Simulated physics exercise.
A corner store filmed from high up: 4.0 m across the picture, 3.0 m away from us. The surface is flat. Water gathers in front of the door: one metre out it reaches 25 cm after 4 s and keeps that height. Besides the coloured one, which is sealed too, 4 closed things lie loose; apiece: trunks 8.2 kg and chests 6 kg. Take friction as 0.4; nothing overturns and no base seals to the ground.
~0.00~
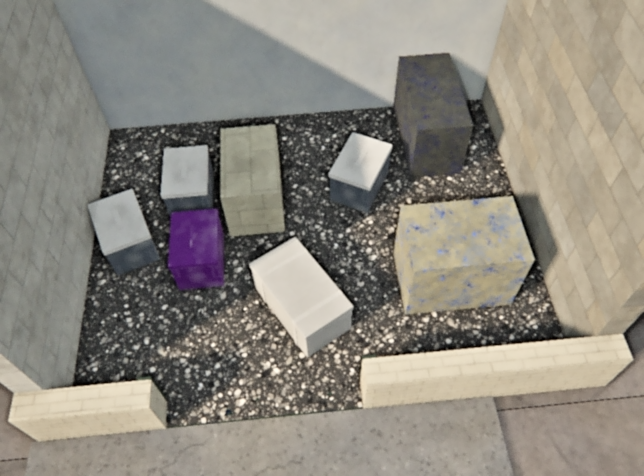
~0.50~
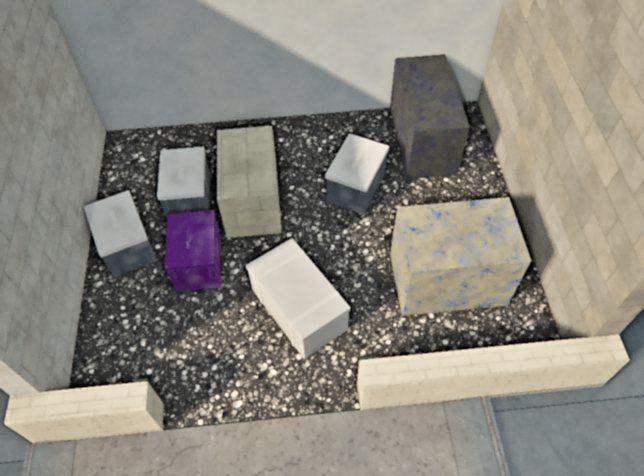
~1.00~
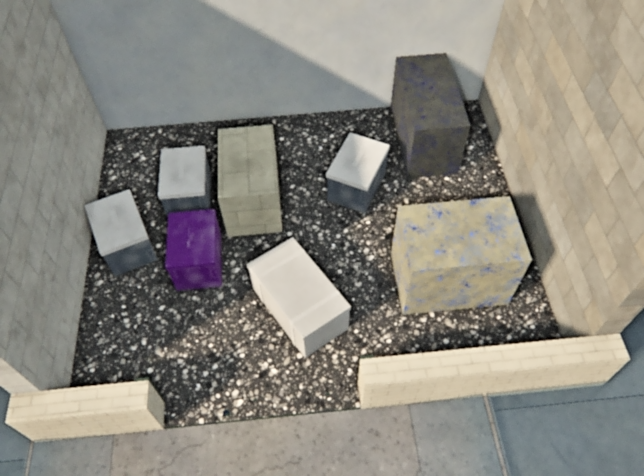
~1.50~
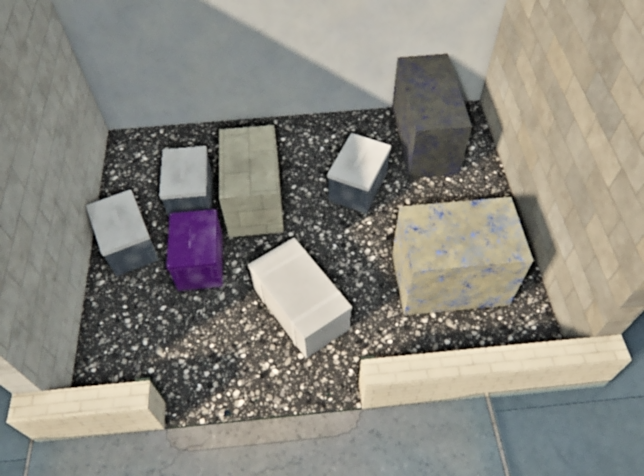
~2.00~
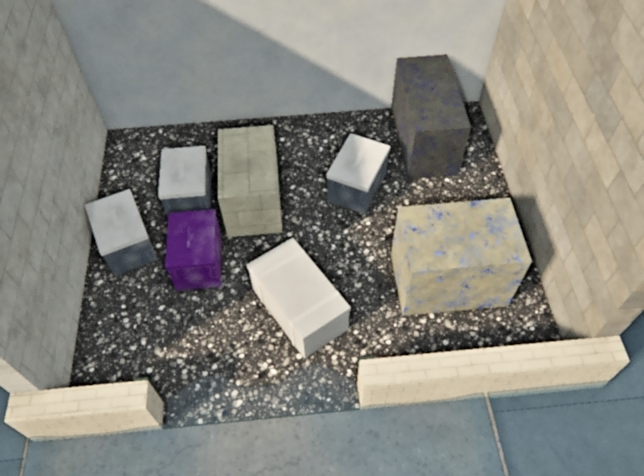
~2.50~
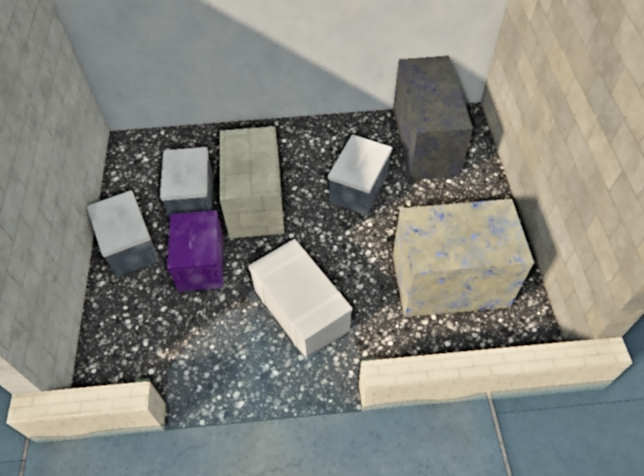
Bluish water spread across the pavement outside the shop and closed over the dry patch by the doorway, then began creeping onto the speckled floor, while the purple chest and everything around it stayed still.
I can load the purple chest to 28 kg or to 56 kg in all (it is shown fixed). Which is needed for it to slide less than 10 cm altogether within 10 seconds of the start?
Verdict: Neither weight holds it.
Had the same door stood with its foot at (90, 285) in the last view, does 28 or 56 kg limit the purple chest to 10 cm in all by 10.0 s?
Then neither load is enough.
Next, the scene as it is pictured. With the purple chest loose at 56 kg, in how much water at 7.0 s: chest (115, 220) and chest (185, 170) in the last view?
Roughly 11 and 15 cm.
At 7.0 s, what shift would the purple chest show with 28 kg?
About 100 cm.
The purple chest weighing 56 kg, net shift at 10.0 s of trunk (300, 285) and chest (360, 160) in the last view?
In that order: 140 cm, 200 cm.
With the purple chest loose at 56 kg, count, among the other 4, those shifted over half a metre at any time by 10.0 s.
3 of them.
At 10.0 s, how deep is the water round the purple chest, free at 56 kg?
About 21 cm.
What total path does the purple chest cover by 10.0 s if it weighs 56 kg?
Some 30 cm in all.
After 3.5 s the purple chest would be 0 cm from its start with 28 kg and 0 cm from its start with 56 kg; 5 cm of water round it then.
After 4.5 s the purple chest would be 33 cm from its start with 28 kg and 0 cm from its start with 56 kg; 10 cm of water round it then.
After 7.0 s the purple chest would be 100 cm from its start with 28 kg and 27 cm from its start with 56 kg; 10 cm of water round it then.
After 10.0 s the purple chest would be 105 cm from its start with 28 kg and 28 cm from its start with 56 kg; 21 cm of water round it then.
